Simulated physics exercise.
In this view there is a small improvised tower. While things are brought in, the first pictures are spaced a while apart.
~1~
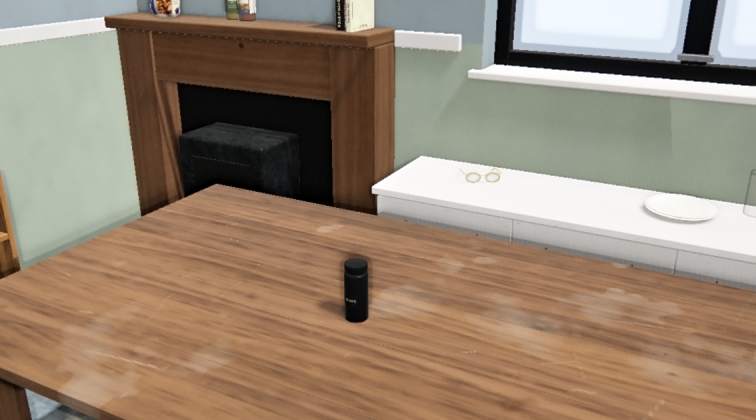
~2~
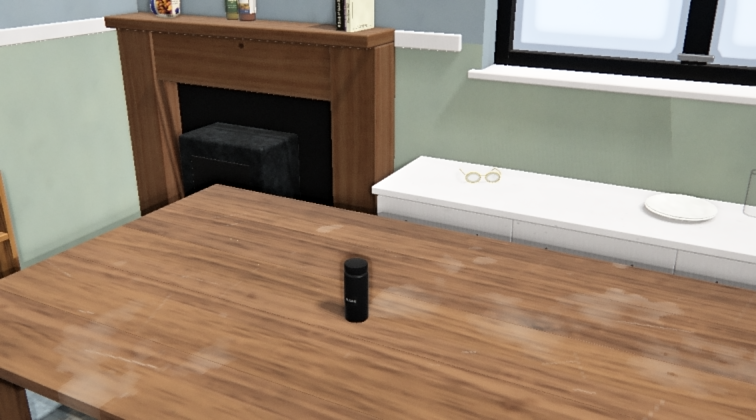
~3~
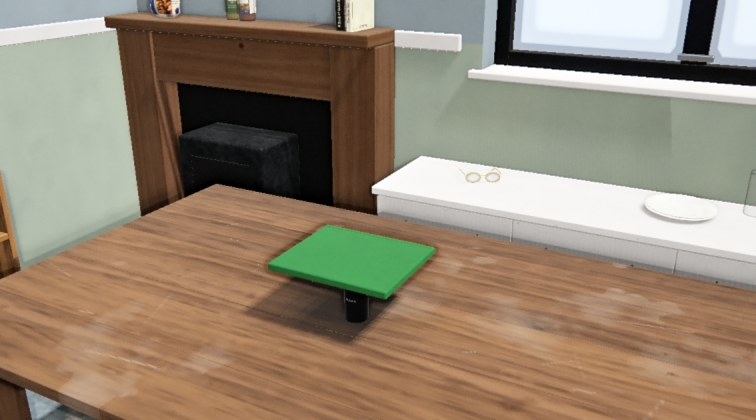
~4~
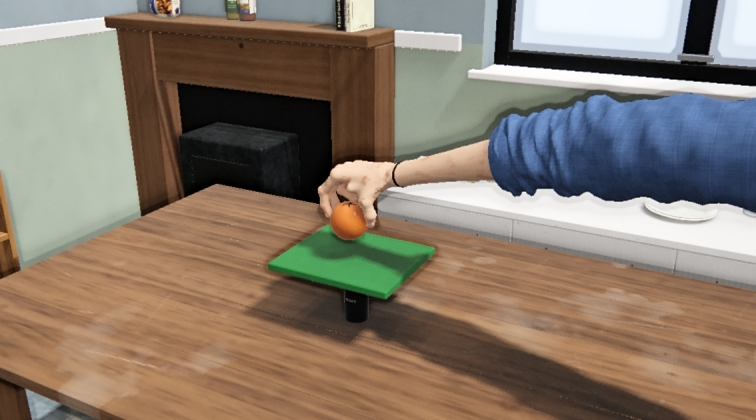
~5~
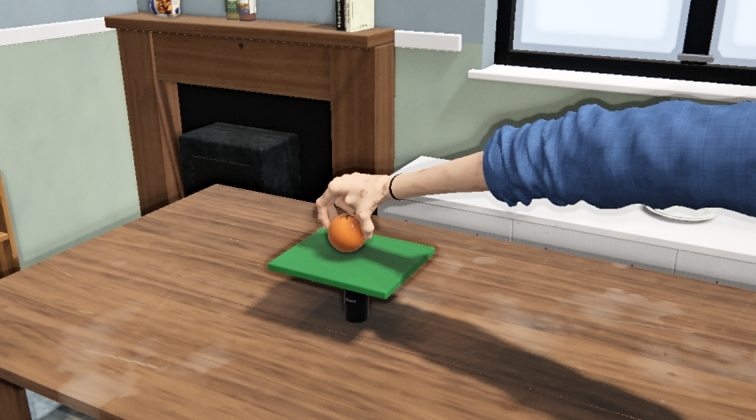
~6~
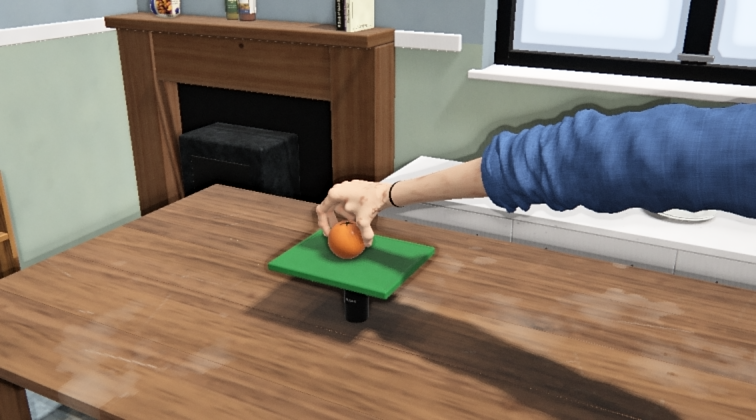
A hand lowers an orange tomato onto a green lid atop a small black container.
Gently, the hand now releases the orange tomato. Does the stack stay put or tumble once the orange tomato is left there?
So the pile rests quietly where it is.
Then, 0.20 s past the last view, nothing moves.
Then, 0.70 s past the last view, orange tomato resting near (347, 240).
Finally, all 3 still in place. Final places as the last picture's camera would see them, orange tomato near (347, 240). The stack holds.
